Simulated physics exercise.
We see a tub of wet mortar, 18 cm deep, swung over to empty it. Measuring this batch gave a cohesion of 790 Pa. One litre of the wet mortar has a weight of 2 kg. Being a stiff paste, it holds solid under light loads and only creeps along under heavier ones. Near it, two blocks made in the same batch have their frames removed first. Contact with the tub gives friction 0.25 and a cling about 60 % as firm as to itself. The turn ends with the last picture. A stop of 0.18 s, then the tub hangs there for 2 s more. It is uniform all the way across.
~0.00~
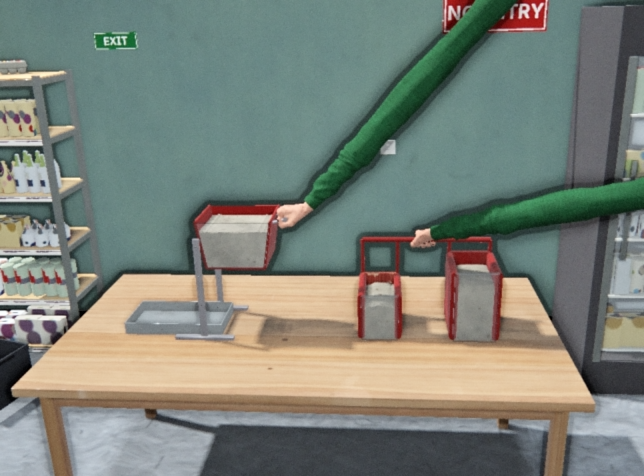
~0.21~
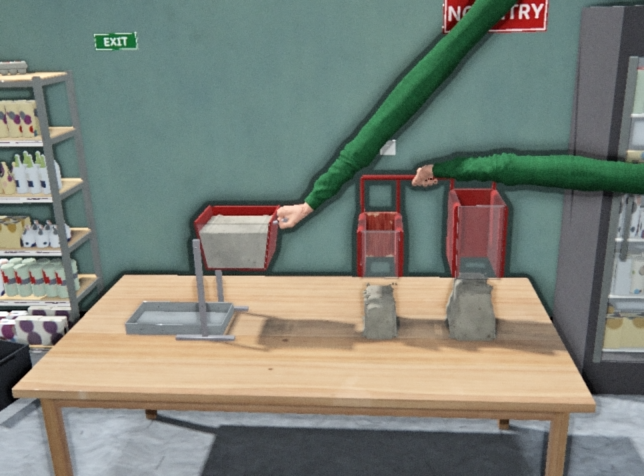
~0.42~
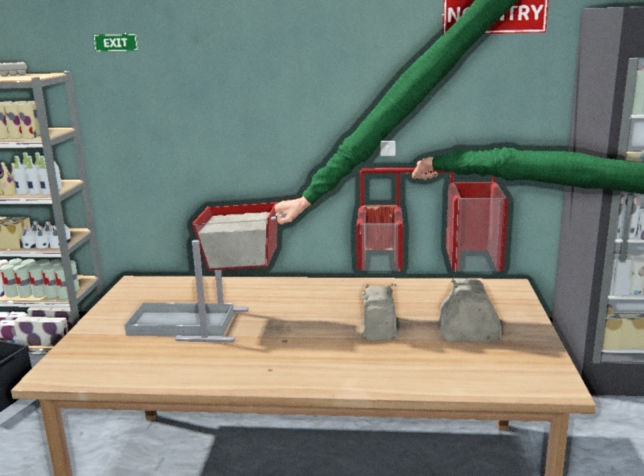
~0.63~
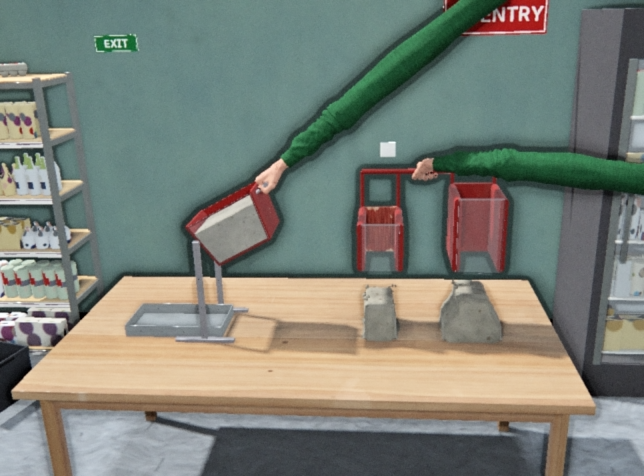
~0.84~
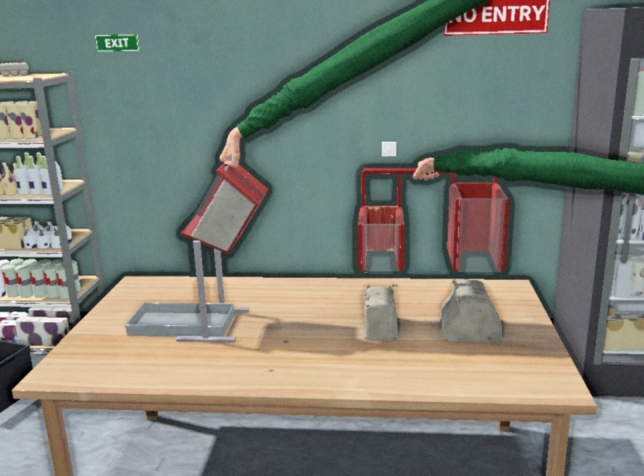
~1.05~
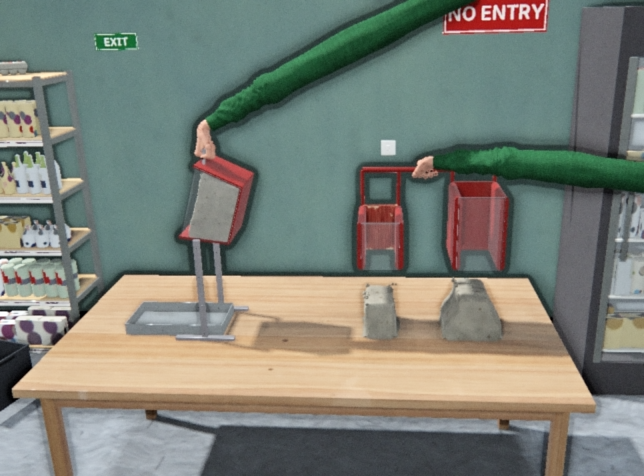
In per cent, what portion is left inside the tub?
Some 100 per cent is left inside the tub.
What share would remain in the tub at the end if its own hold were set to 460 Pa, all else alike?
About 60 per cent.
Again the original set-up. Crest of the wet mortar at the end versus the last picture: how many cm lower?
3 cm or so.
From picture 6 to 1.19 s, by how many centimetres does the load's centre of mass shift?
Roughly 1 cm.
After 1.19 s, the tub is at 73 degrees and holds 100 %.
After 1.36 s, the tub is at 73 degrees and holds 100 %.
After 1.53 s, the tub is at 73 degrees and holds 100 %.
After 1.70 s, the tub is at 73 degrees and holds 100 %.
After 3.05 s, the tub is at 73 degrees and holds 100 %.
